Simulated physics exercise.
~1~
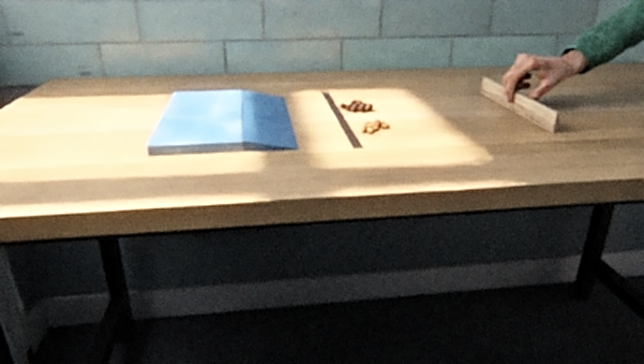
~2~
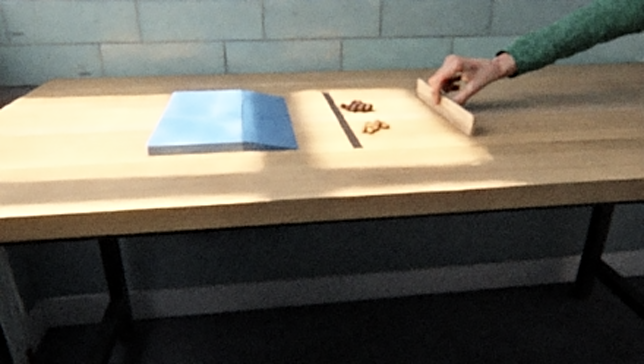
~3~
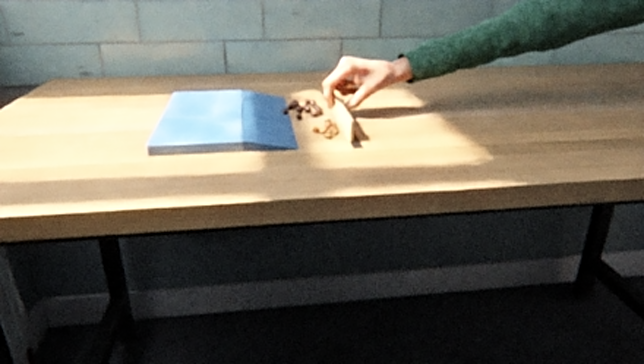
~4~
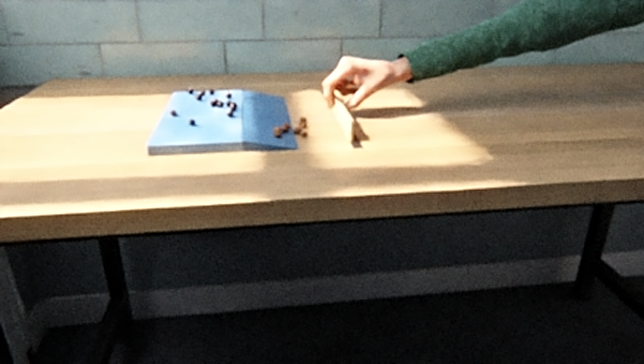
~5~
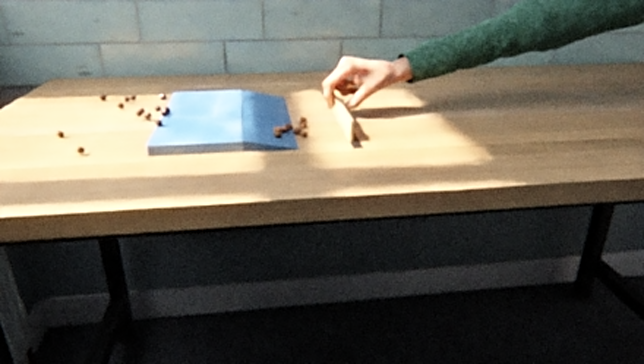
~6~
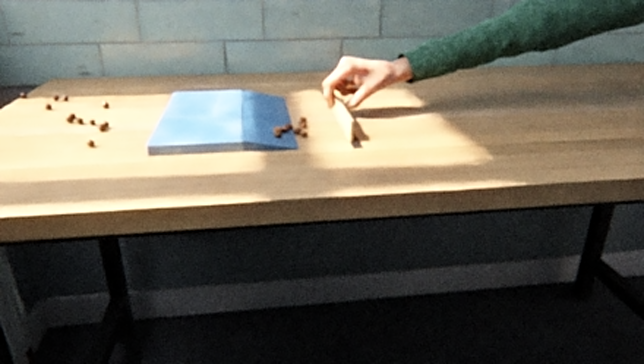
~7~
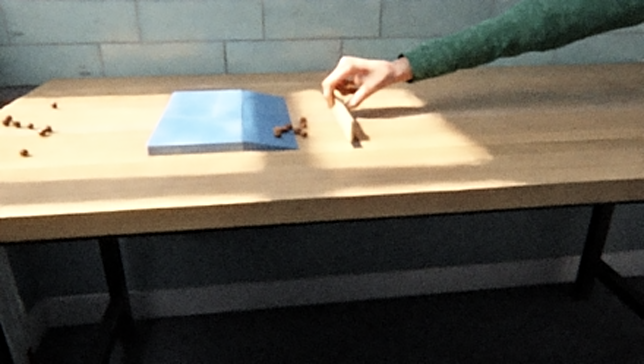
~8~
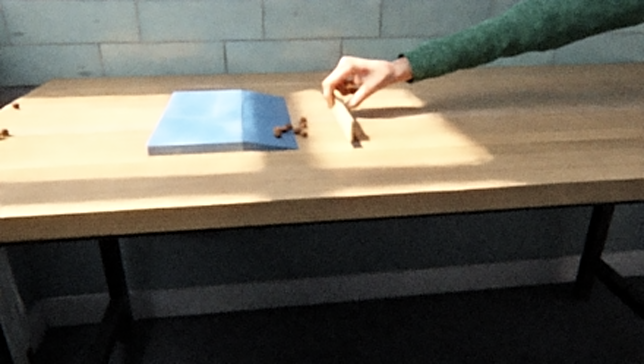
The clip opens on a wooden table with a blue ramp, a strip of black tape and two small lots of loose brown pieces, while a hand in a green sleeve holds a strip of wood upright at the right. The hand slides the strip left, sweeping both lots toward the ramp, and stops at the tape. The darker far lot runs up the slope and over the top, scattering across the table toward the left edge. The paler near lot settles around the foot of the ramp, partly on the slope, and stays there as the hand holds still.
